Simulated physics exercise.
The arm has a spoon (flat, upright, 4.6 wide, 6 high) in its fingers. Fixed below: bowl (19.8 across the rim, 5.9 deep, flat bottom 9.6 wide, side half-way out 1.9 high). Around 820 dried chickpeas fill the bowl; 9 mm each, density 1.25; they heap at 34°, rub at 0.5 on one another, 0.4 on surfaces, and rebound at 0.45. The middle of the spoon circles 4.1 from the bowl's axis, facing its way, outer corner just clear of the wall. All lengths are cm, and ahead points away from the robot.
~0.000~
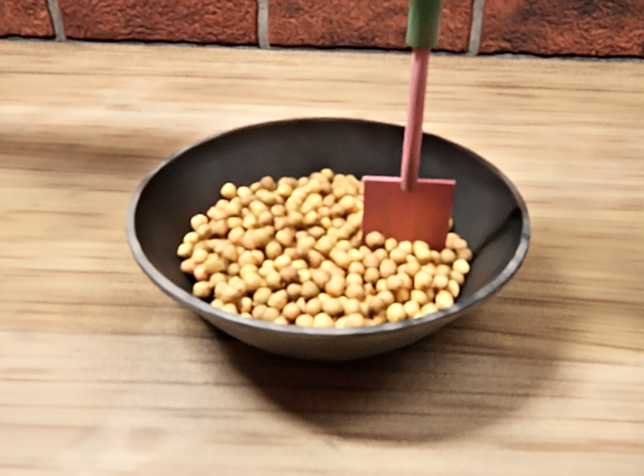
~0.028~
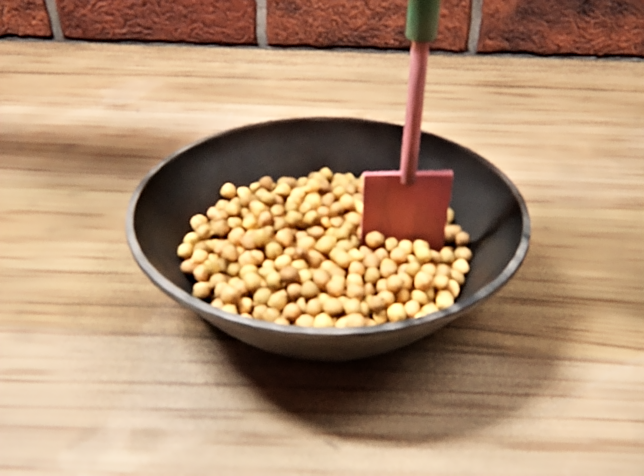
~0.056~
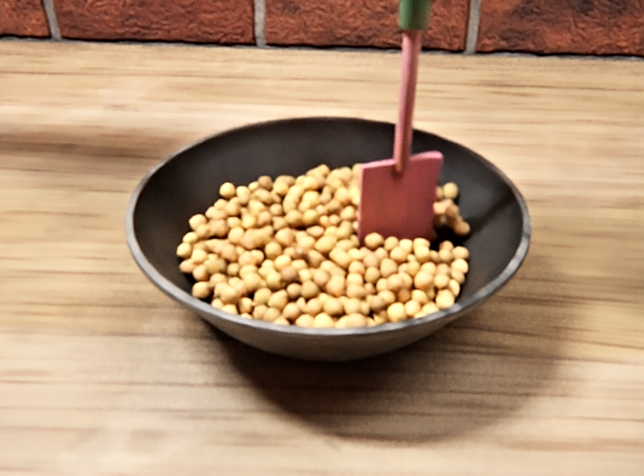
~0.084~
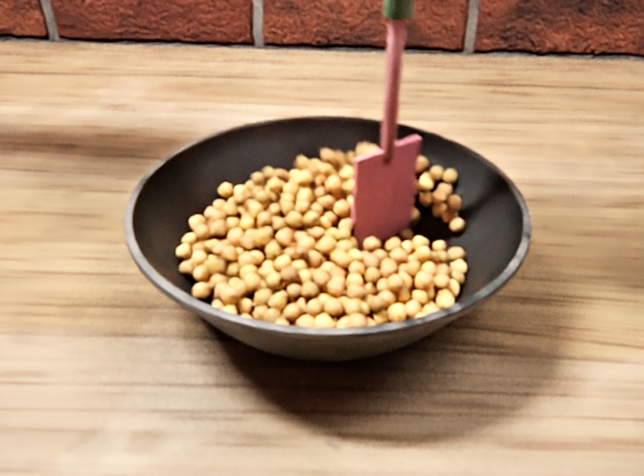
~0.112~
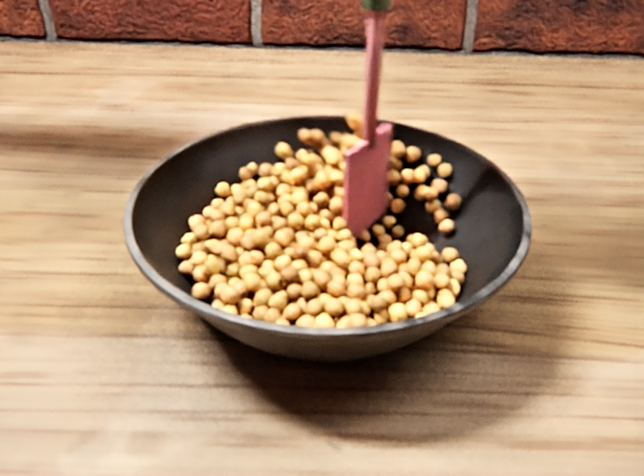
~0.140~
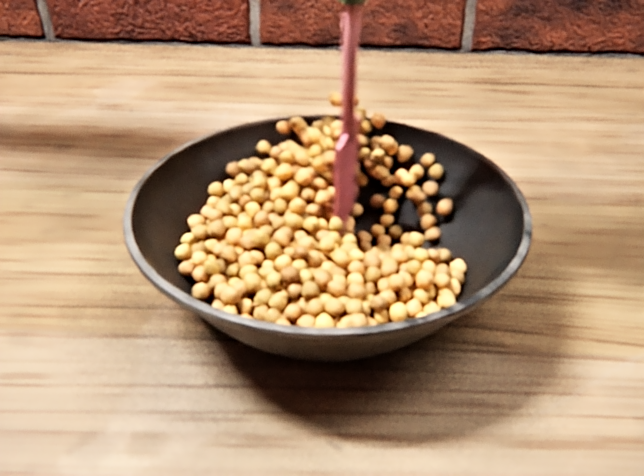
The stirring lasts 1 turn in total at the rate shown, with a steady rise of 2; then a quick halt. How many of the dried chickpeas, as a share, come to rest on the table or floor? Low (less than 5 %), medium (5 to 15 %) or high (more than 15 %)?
Share on the table or floor: Medium (5 to 15 %).
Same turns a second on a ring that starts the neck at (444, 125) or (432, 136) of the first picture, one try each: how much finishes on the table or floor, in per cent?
Some 5 and 10 per cent.
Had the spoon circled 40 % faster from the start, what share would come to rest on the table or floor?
Then about 20 per cent.
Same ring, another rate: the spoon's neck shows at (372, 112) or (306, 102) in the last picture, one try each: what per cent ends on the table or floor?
Some 5 and 20 per cent.
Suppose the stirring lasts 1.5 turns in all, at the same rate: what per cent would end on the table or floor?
Then about 15 per cent.
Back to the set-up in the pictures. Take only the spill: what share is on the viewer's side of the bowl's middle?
Some 70 per cent.
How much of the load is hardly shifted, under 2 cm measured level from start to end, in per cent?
Roughly 35 per cent.
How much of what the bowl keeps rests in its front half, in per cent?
Some 50 per cent.
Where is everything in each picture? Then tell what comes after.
The first picture shows the spoon neck at (412, 153), 0° round; upper third of the load around (315, 244), from x 185 to 465, top at y 175; 816 in the bowl.
The second picture shows the spoon neck at (411, 147), 6° round; upper third of the load around (316, 240), from x 185 to 465, top at y 175.
The third picture shows the spoon neck at (404, 134), 23° round; upper third of the load around (323, 229), from x 185 to 460, top at y 170.
The fourth picture shows the spoon neck at (390, 122), 41° round; upper third of the load around (328, 209), from x 185 to 460, top at y 150.
The fifth picture shows the spoon neck at (371, 112), 60° round; upper third of the load around (319, 202), from x 185 to 460, top at y 120.
The sixth picture shows the spoon neck at (348, 106), 78° round; upper third of the load around (306, 192), from x 185 to 460, top at y 100; 816 in the bowl.
After 0.31 s, 185° round, highest piece 10 above the table; 782 in the bowl, 11 on the table or floor, 23 in flight or on the tool.
After 0.47 s, 293° round, highest piece 8 above the table; 745 in the bowl, 58 on the table or floor, 13 in flight or on the tool.
After 0.76 s, 0° round, highest piece 6 above the table; 734 in the bowl, 82 on the table or floor.
After 1.46 s, 0° round, highest piece 6 above the table; 734 in the bowl, 82 on the table or floor.
In the end, 734 in the bowl, 82 on the table or floor. That is 10 % on the table or floor.
